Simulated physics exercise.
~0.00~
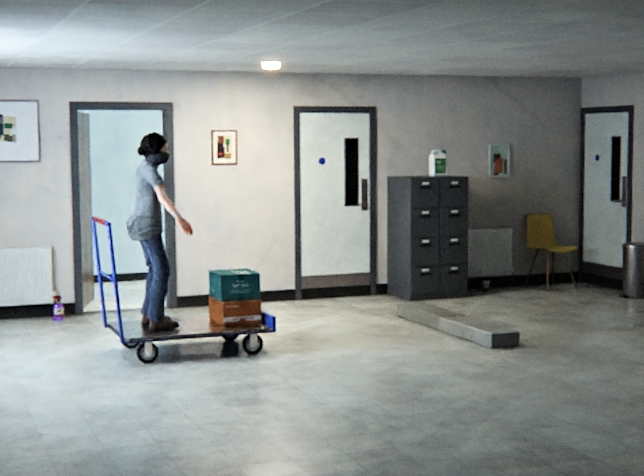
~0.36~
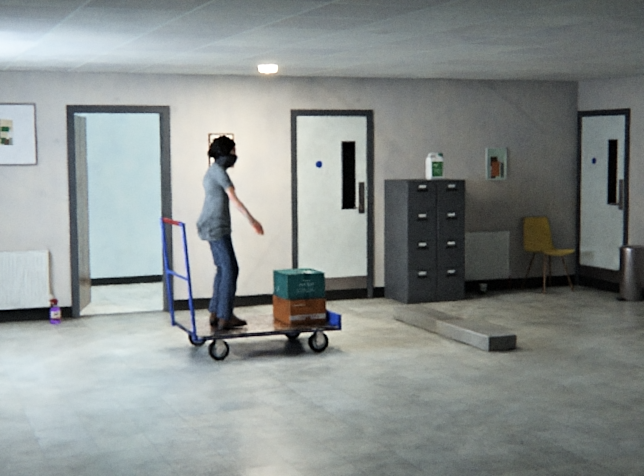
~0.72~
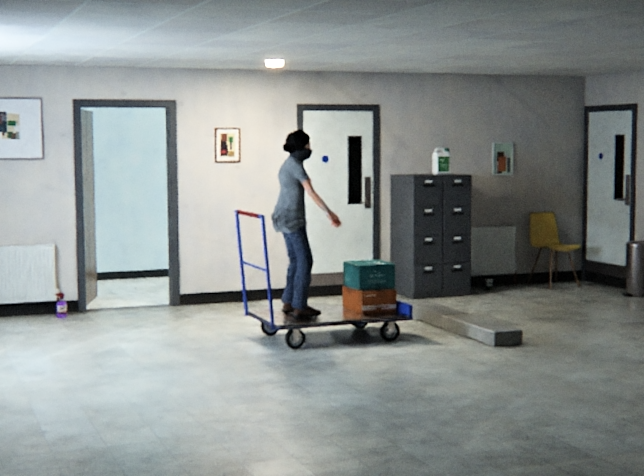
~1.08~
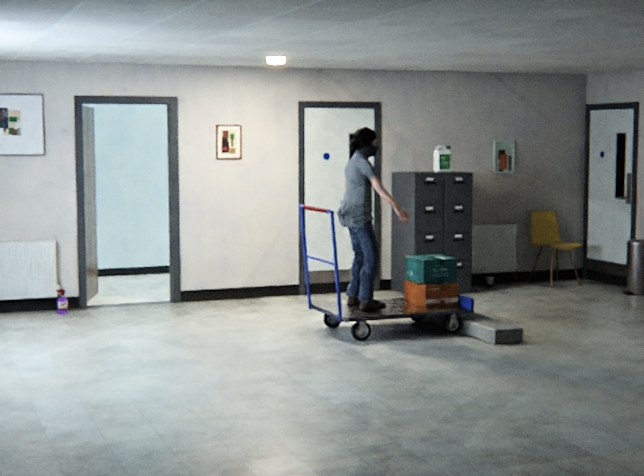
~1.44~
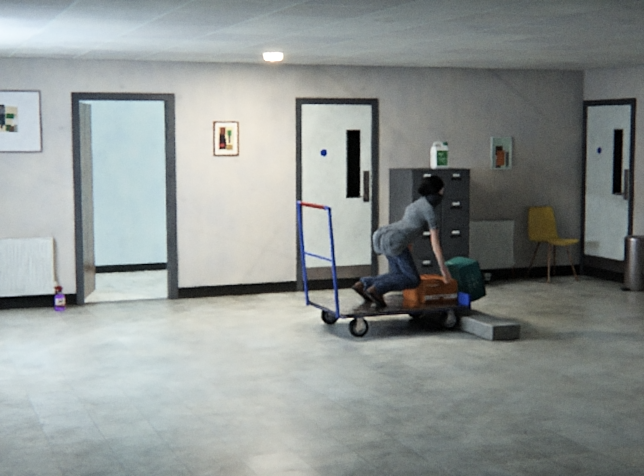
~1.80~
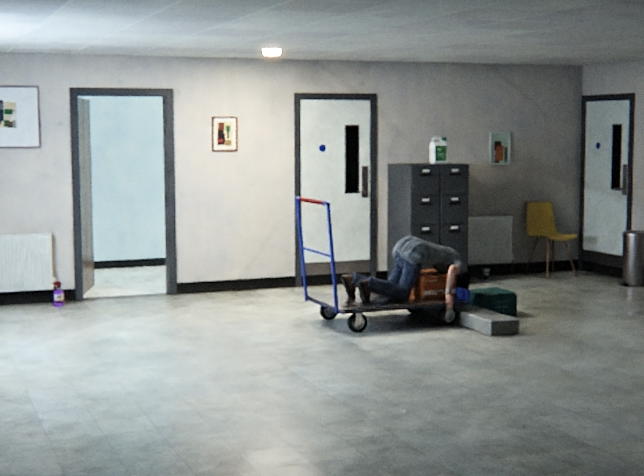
A person standing on a rolling trolley with two stacked boxes glided right until it stopped against a low kerb, then pitched forward onto the load, ending slumped face down over the orange box while the teal one tumbled onto the floor beyond.
